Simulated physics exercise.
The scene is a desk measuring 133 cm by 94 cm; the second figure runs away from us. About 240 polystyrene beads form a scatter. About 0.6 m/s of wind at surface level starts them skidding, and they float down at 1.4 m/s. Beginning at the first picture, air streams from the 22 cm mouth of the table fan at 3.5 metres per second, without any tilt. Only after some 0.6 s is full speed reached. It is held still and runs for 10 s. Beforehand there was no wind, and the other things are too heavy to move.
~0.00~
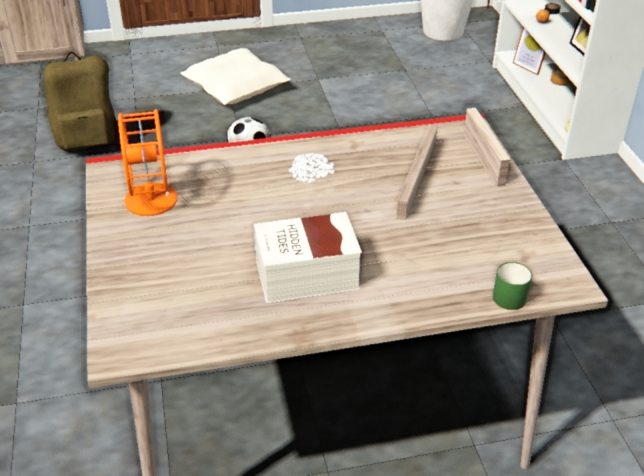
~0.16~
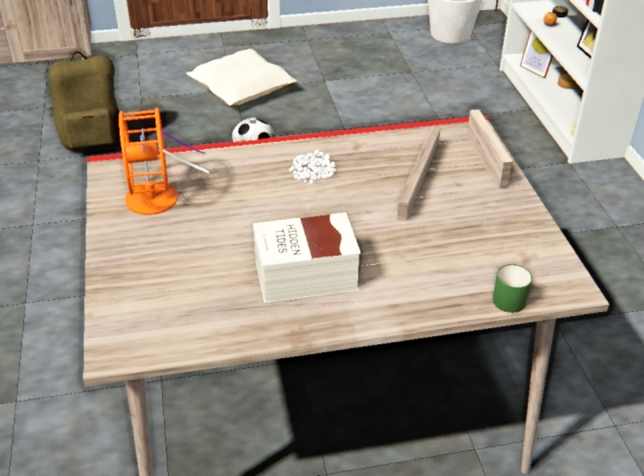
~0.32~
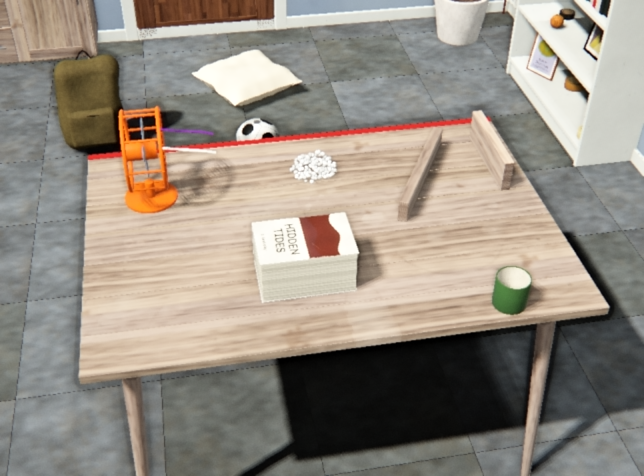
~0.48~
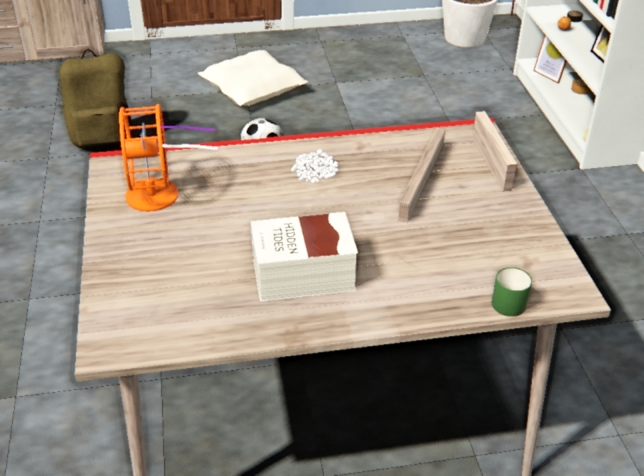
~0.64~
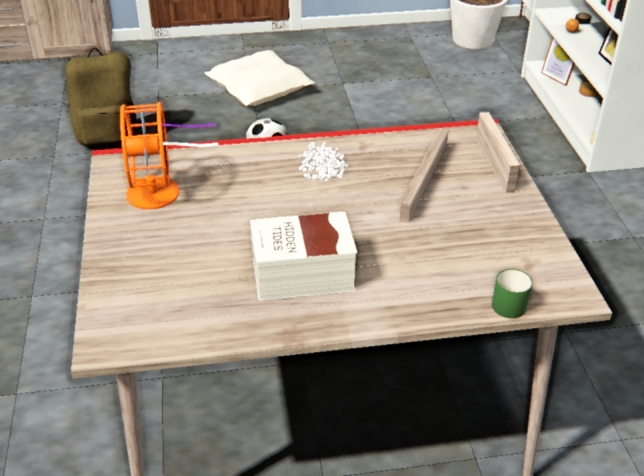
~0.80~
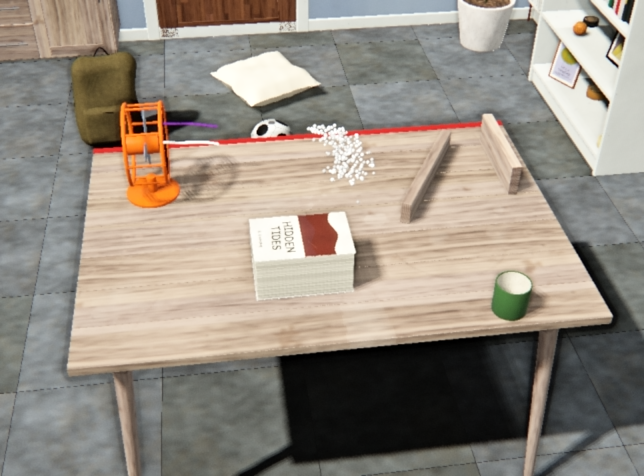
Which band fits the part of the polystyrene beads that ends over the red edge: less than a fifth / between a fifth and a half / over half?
The part past that edge will outnumber the rest.
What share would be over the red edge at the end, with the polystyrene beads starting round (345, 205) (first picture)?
0 per cent.
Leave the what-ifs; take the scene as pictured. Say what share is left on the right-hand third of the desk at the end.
About 0 percent.
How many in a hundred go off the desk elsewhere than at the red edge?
The share is about 2 %.
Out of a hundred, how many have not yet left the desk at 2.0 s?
Estimate: Around 0 percent.
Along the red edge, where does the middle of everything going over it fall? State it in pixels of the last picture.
About (376, 130).
After 2.0 s, 0 % are on the move or not yet settled, 98 % are over the red edge.
After 3.2 s, 0 % are on the move or not yet settled, 98 % are over the red edge.
After 5.5 s, 0 % are on the move or not yet settled, 98 % are over the red edge.
After 10.0 s, at the end, 98 % are over the red edge.
